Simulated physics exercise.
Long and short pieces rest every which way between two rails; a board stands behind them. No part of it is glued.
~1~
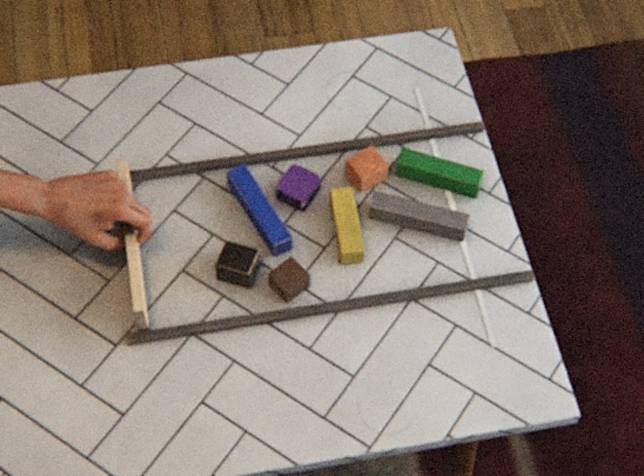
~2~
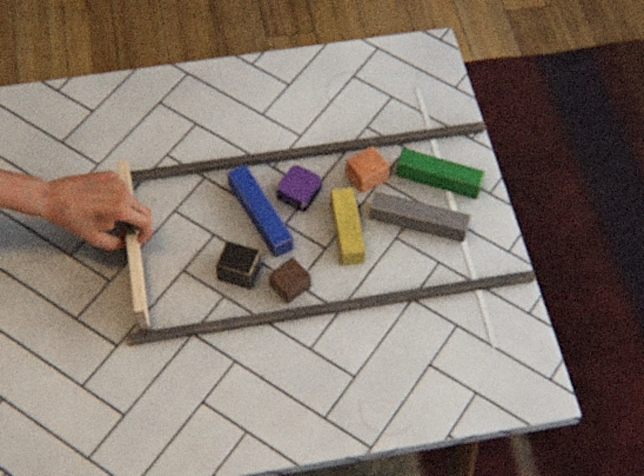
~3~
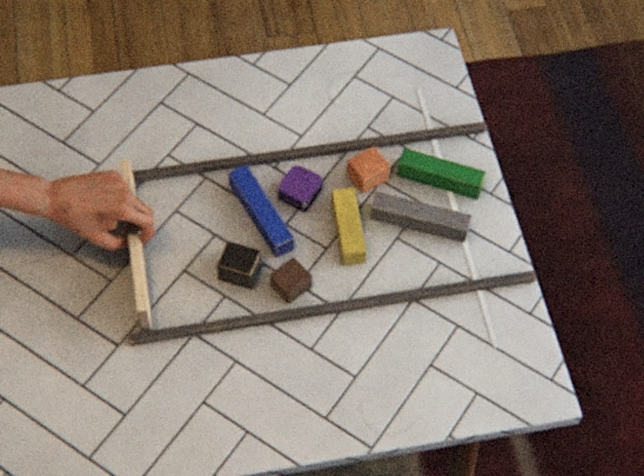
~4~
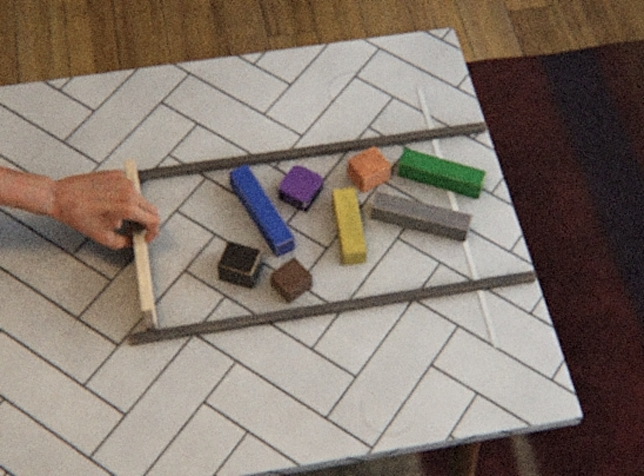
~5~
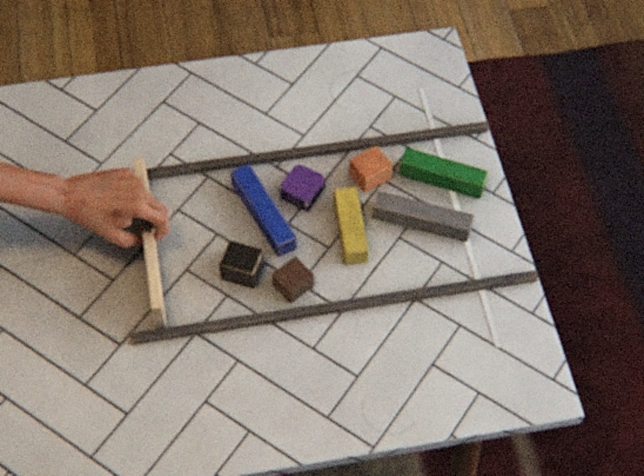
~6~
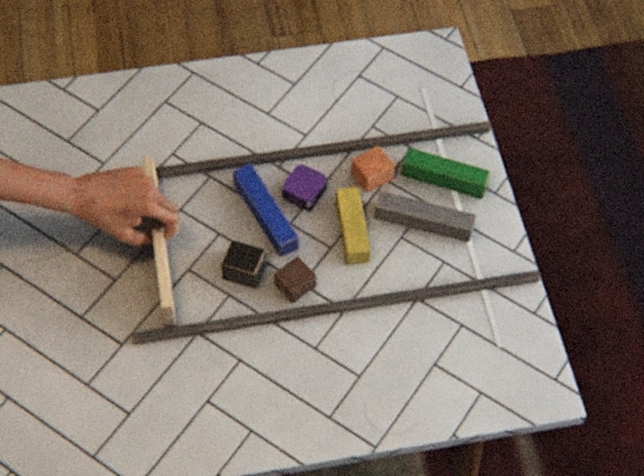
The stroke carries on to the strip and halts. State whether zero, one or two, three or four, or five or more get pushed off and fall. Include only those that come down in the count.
The count that comes down will most likely be three, maybe four.
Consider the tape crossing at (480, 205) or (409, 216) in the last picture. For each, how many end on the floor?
Floor count: 5; 1.
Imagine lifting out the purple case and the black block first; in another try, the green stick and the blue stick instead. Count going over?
Well, the first time you'd get 2, and the next time 1.
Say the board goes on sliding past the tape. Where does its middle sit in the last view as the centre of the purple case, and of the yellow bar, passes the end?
Around (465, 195), then around (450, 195).
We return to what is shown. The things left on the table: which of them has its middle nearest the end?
Closest at the end: The purple case.
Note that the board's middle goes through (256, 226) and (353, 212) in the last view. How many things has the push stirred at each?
Well, it's 4 at the first one and 8 at the second.
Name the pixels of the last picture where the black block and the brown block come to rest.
Black block at about (484, 222), brown block at about (493, 259).
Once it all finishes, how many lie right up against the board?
That makes 3.
Soon after, none off yet; green stick at rest near (445, 173); grey bar at rest near (425, 216); orange block at rest near (373, 169).
After that, none off yet; green stick displaced a little near (479, 163); grey bar displaced a little near (461, 204); orange block displaced well along near (436, 151).
In the end, the number that fall off is three or four; gone, yellow bar, orange block, grey bar and green stick.
